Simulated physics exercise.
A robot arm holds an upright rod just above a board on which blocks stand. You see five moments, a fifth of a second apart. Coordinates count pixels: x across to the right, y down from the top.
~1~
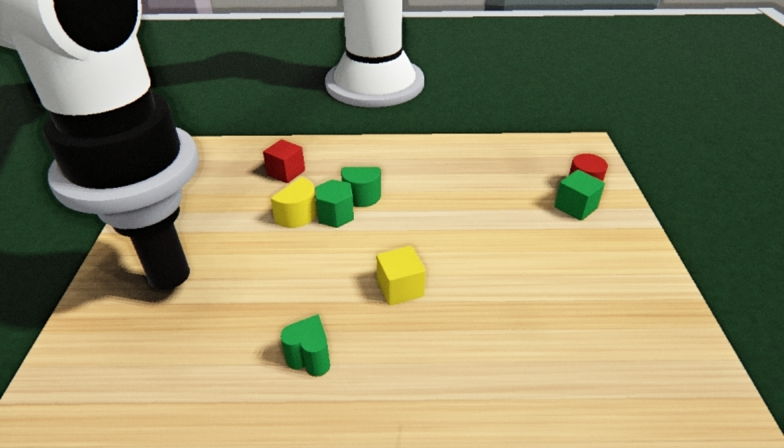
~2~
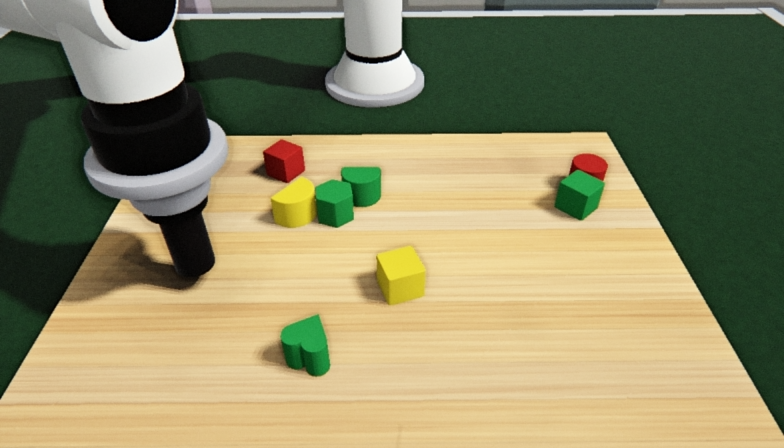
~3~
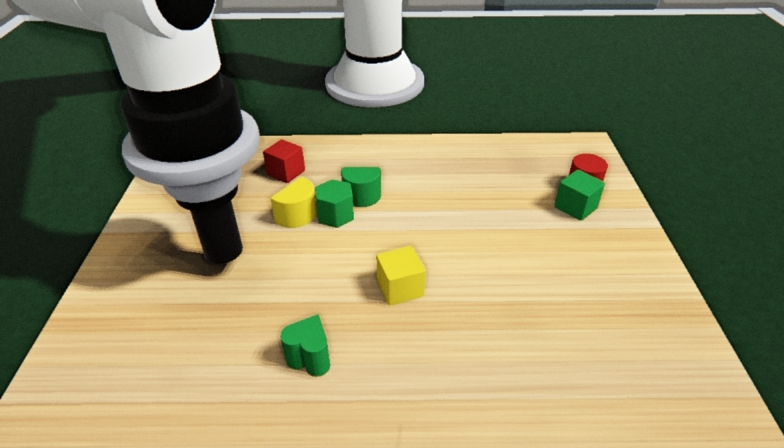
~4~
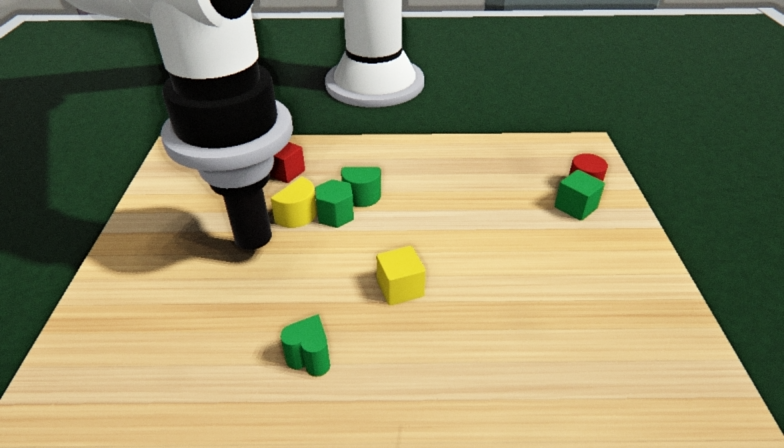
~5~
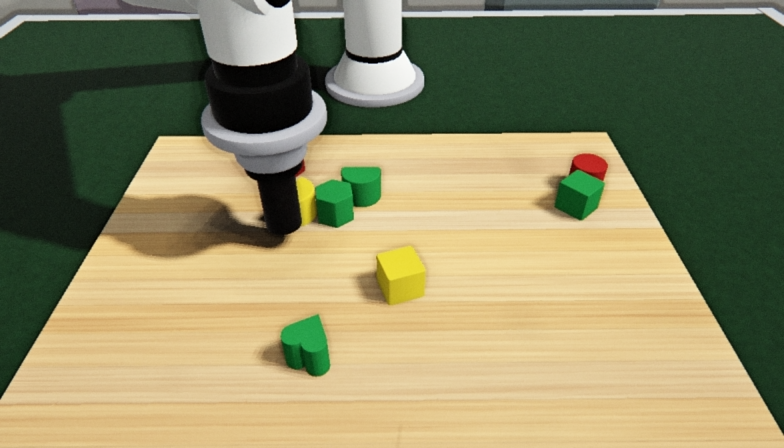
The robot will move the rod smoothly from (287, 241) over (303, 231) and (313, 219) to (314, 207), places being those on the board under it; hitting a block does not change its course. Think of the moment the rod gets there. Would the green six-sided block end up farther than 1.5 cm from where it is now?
Final answer: Yes.
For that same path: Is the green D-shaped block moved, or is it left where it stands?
By then it is displaced.
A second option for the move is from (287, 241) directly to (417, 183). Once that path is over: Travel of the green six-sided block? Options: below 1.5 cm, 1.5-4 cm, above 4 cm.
I reckon it covers more than 4 cm.
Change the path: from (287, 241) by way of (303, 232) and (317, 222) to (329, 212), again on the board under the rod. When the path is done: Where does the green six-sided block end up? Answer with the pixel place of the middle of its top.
That would be at about pixel (359, 179).
On the path given first. Halfway along, rod at (307, 208); yellow D-shaped block at (303, 178), turned 25° anticlockwise; green six-sided block at (340, 187), turned 15° clockwise; green D-shaped block at (364, 172).
At the end, rod at (312, 191); red four-sided block not moved; yellow D-shaped block at (306, 162), turned 30° anticlockwise; green six-sided block at (345, 179), turned 60° clockwise; green D-shaped block at (379, 167), turned 20° anticlockwise.
